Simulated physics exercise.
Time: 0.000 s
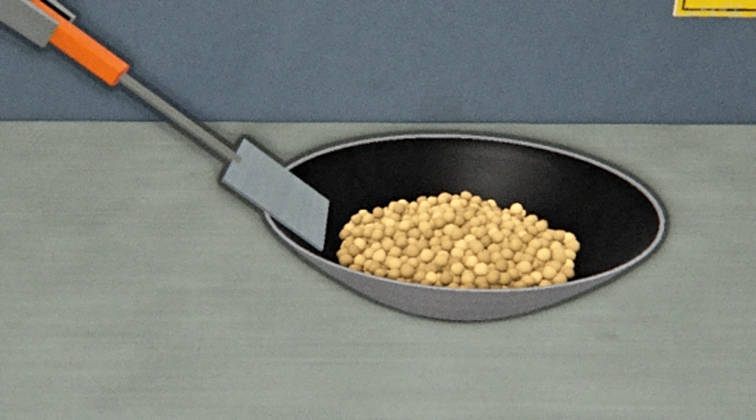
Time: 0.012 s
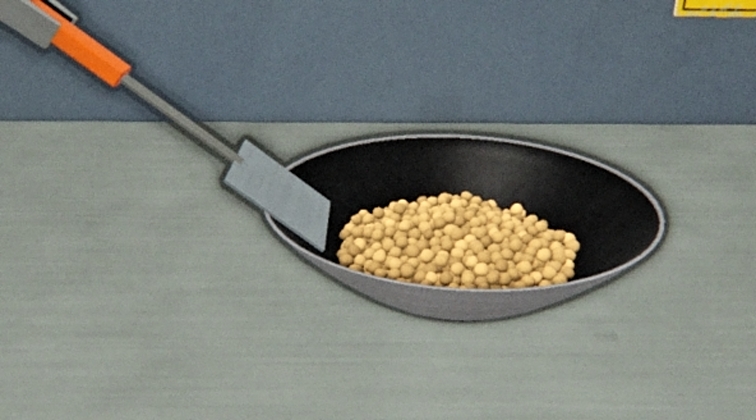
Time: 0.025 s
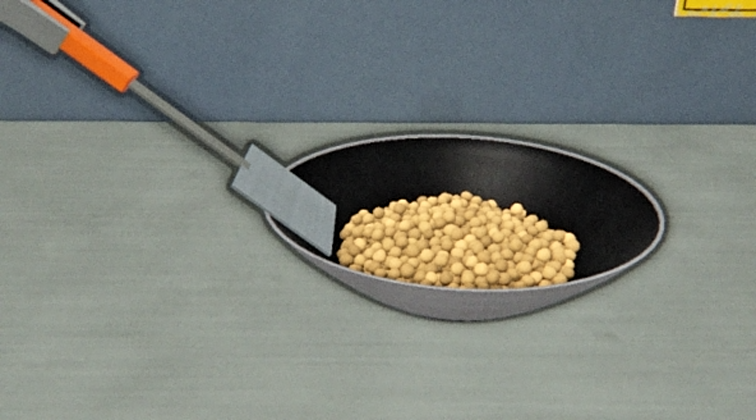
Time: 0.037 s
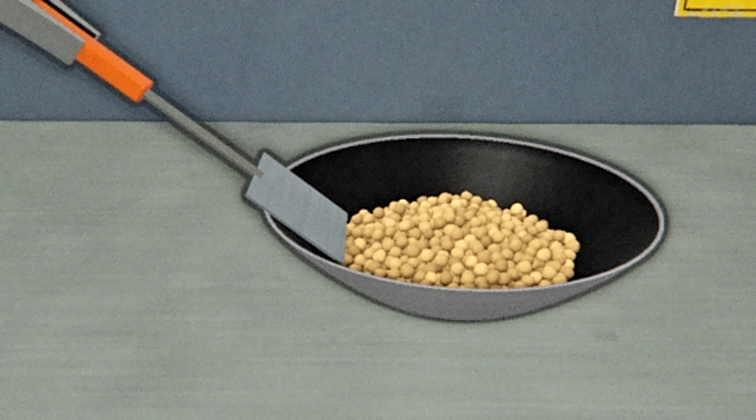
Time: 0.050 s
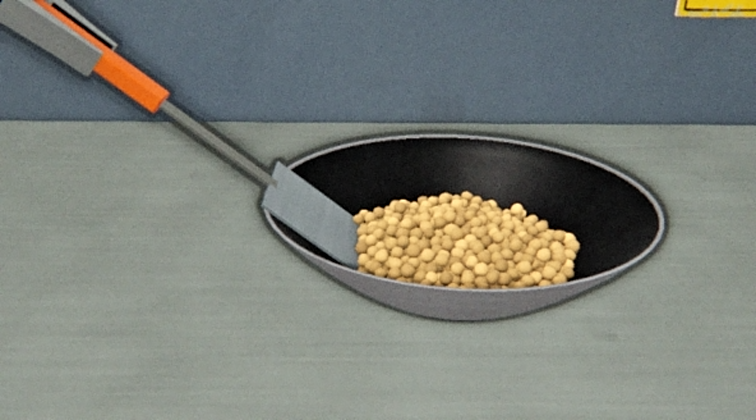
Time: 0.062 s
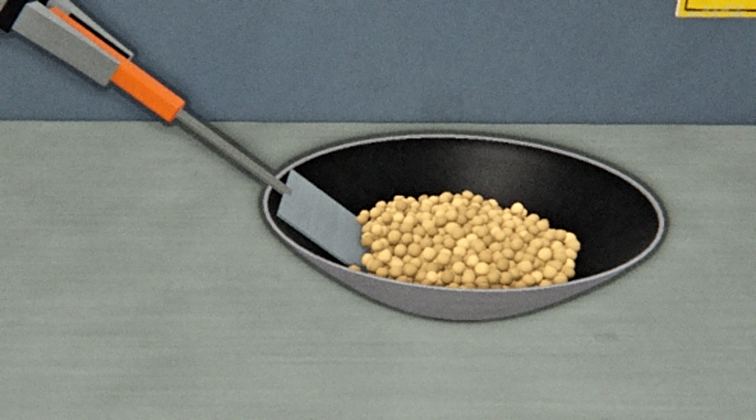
At first, a robot gripper holds a flat gray paddle at the left edge of a dark wok heaped with dried chickpeas. The paddle slides a short way down and to the right, pressing against the left side of the heap, while most of the chickpeas stay in place.
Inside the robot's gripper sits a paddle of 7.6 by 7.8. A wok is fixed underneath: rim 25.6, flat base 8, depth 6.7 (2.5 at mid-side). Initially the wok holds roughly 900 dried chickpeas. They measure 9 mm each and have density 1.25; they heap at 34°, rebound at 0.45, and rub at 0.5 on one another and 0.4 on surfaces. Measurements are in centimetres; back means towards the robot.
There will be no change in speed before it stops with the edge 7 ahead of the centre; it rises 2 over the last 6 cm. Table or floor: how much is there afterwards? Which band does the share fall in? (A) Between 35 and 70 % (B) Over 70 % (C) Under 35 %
C, under 35 %.
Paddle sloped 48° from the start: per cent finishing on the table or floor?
Around 30 in a hundred.
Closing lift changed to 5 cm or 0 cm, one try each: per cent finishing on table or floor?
It comes to around 25 per cent on the first try and around 15 per cent on the second.
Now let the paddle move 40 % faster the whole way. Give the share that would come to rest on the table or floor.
It would be roughly 40 percent.
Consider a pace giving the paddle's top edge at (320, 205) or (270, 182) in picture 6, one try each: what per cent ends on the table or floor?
Respectively, some 45 and 10 per cent.
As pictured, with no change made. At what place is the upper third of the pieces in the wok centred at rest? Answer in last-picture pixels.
(577, 218).
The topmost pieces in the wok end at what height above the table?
Top of the heap: Roughly 7.5 cm above the table top.
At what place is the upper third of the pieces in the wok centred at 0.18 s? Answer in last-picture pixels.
The middle sits at approx. (543, 213).
After 0.12 s, sloping 39°, highest piece 7 above the table; 900 in the wok.
After 0.18 s, sloping 39°, highest piece 7 above the table; 899 in the wok, 1 on the blade or in flight.
After 0.41 s, sloping 39°, highest piece 8 above the table; 677 in the wok, 131 on the table or floor, 92 on the blade or in flight.
After 1.46 s, sloping 39°, highest piece 7 above the table; 674 in the wok, 226 on the table or floor.
In the end, 674 in the wok, 226 on the table or floor. That is 25 % on the table or floor.
